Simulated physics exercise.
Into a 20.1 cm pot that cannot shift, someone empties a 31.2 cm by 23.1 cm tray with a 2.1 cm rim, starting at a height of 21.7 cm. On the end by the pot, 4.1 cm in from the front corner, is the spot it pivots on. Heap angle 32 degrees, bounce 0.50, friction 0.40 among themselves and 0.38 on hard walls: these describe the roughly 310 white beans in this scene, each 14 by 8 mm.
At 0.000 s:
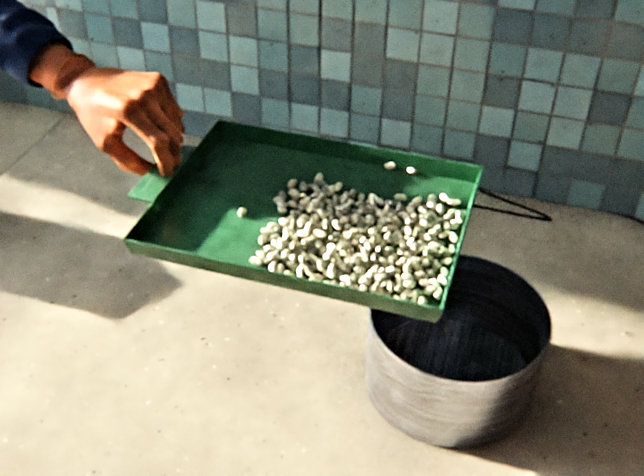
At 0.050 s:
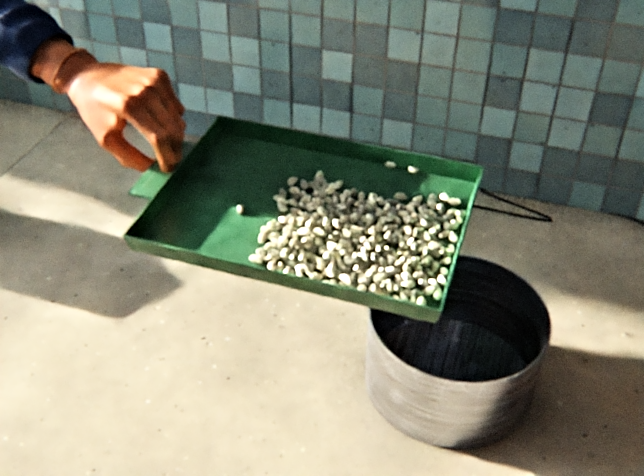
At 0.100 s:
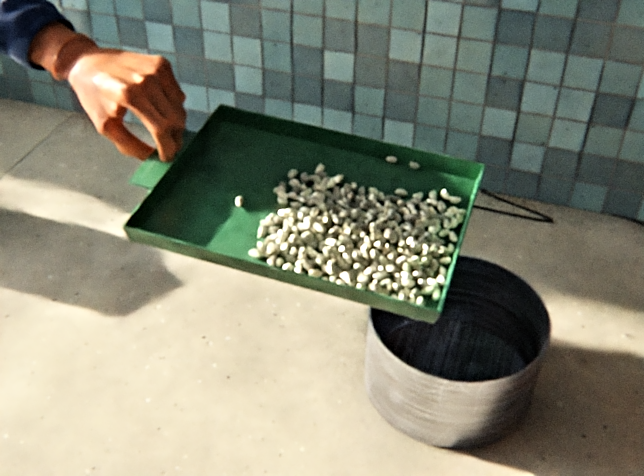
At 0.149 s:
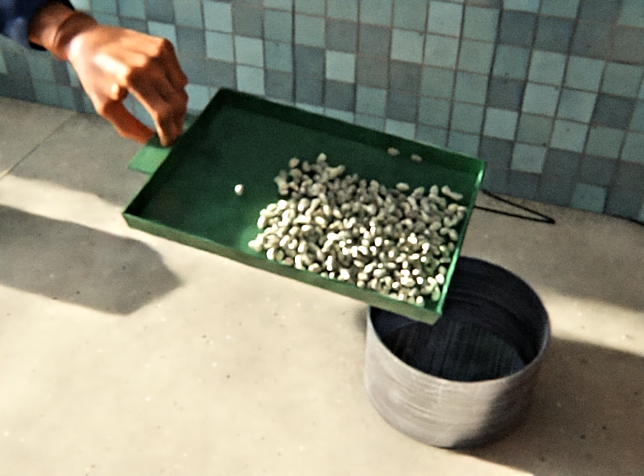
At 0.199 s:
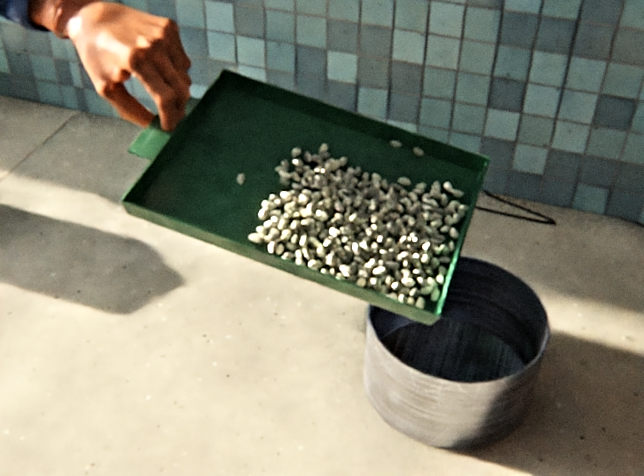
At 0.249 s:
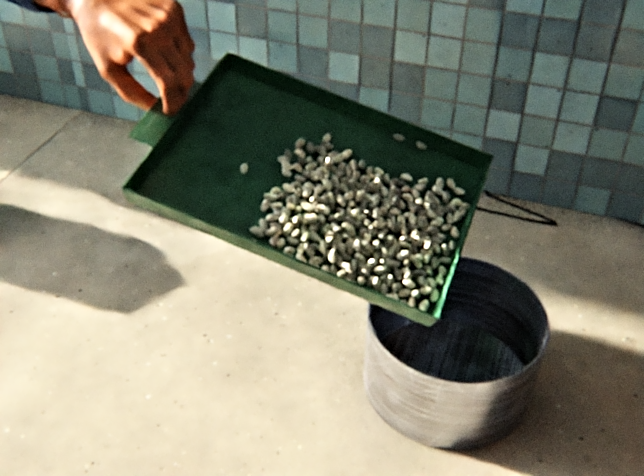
Green tray of white beans tilting down toward the right above a round grey pot as a hand raises its left end.
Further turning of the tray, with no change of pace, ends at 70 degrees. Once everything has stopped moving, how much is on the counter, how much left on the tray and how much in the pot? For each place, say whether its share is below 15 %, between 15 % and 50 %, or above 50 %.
Counter: Above 50 %; tray: Between 15 % and 50 %; pot: Below 15 %.
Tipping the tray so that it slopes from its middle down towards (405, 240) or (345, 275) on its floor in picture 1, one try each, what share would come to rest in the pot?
40 and 0 %.
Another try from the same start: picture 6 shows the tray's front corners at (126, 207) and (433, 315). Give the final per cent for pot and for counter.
Pot 0 % / counter 85 %.
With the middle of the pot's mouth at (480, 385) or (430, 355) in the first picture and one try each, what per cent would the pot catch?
80 % and 55 %.
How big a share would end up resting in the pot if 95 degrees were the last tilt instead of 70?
You'd end up with some 5 % in the pot.
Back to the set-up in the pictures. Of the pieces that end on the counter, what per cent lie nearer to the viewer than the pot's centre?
About 100 percent of the spill.
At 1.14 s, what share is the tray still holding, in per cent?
About 45 per cent.
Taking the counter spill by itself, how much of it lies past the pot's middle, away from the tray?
90 per cent.
After 0.58 s, tilt 42 degrees; the tray holds 100 %, the pot 0 %.
After 0.81 s, tilt 60 degrees; the tray holds 100 %, the pot 0 %.
After 1.14 s, tilt 70 degrees; the tray holds 45 %, the pot 0 %.
By 2.7 s all is still; counter 70 %, tray 25 %, pot 5 %.
